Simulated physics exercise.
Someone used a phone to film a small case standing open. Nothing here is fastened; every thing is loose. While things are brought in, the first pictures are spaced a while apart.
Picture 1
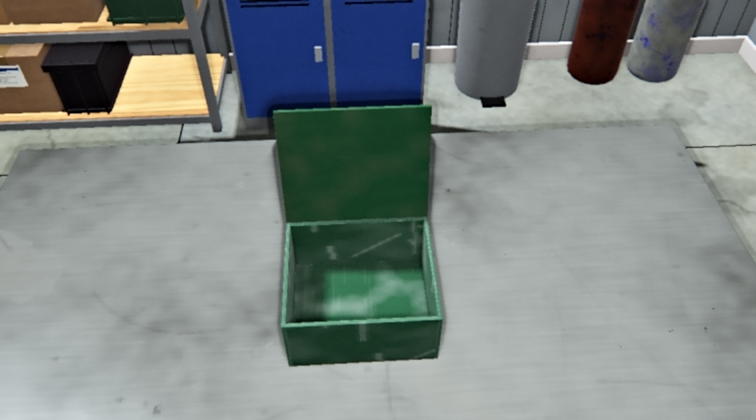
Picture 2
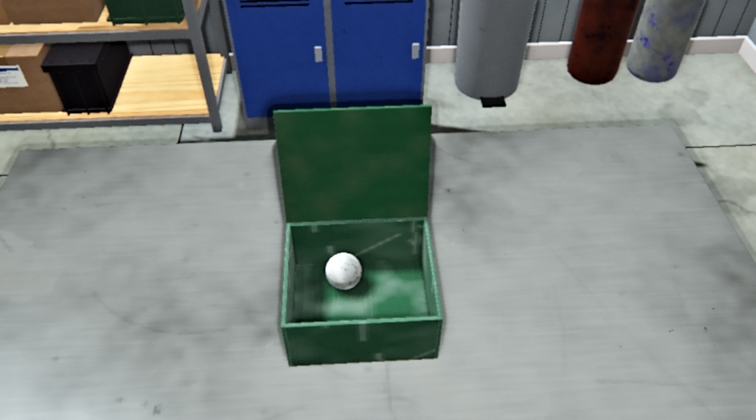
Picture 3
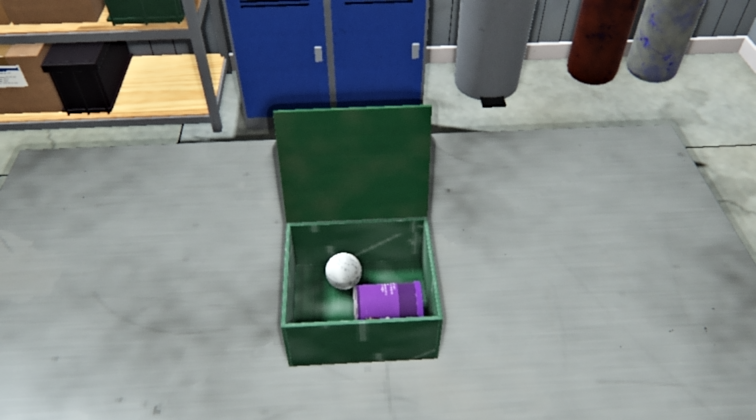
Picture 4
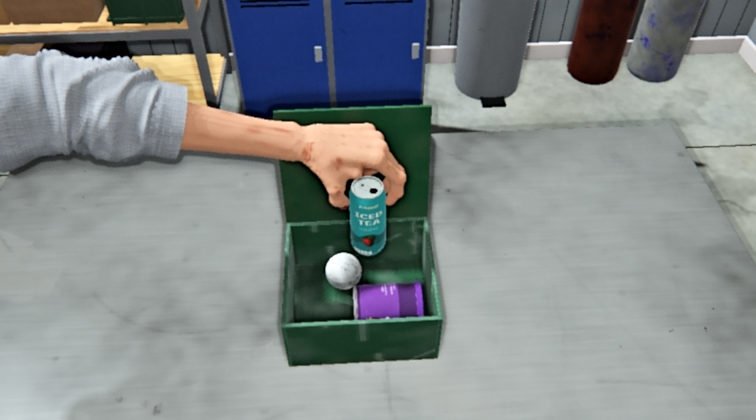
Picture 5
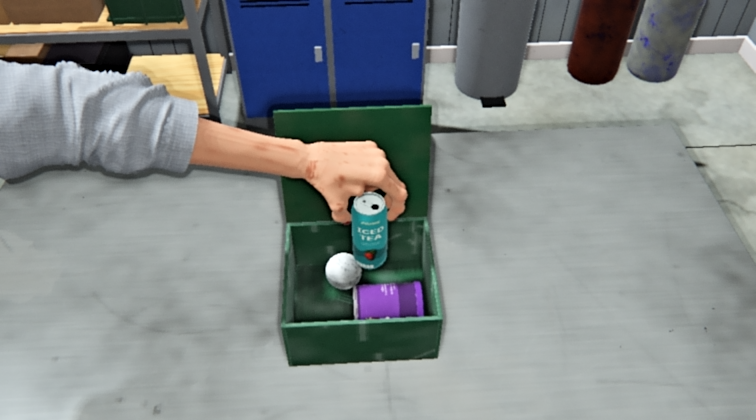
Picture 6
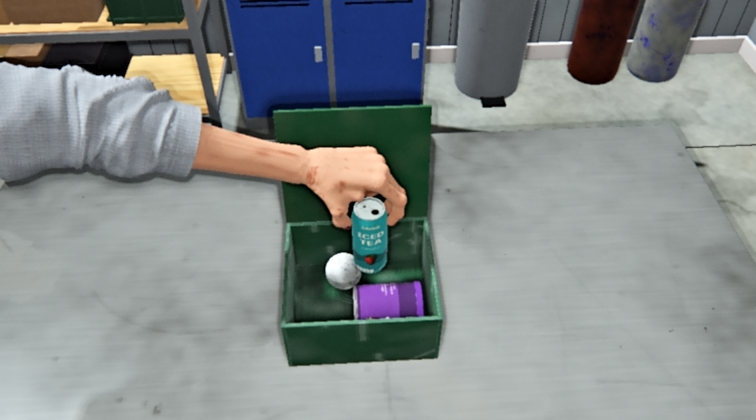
In a workshop, a green box holding a white ball and purple tin as a hand lowers a turquoise iced tea can inside.
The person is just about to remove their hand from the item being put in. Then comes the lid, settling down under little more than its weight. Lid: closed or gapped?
Gapped.
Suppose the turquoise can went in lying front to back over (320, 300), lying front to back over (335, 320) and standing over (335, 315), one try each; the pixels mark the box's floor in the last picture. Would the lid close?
Case one lid shut, case two lid shut, case three lid open.
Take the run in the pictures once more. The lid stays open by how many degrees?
About 40°.
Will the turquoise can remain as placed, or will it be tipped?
In the end, it keeps its orientation.
Then, 0.80 s after the last picture, lid starting down; turquoise can tipped 13° from how it was near (379, 252); white ball rolled about its own width.
Then, 1.40 s after the last picture, lid 70° above the rim; turquoise can tipped 9° from how it was near (387, 254); white ball rolled about its own width.
At rest, lid 38° above the rim; moved from the start, white ball and turquoise can; purple tin in place. Seen from the same camera at the end, turquoise can near (385, 263).
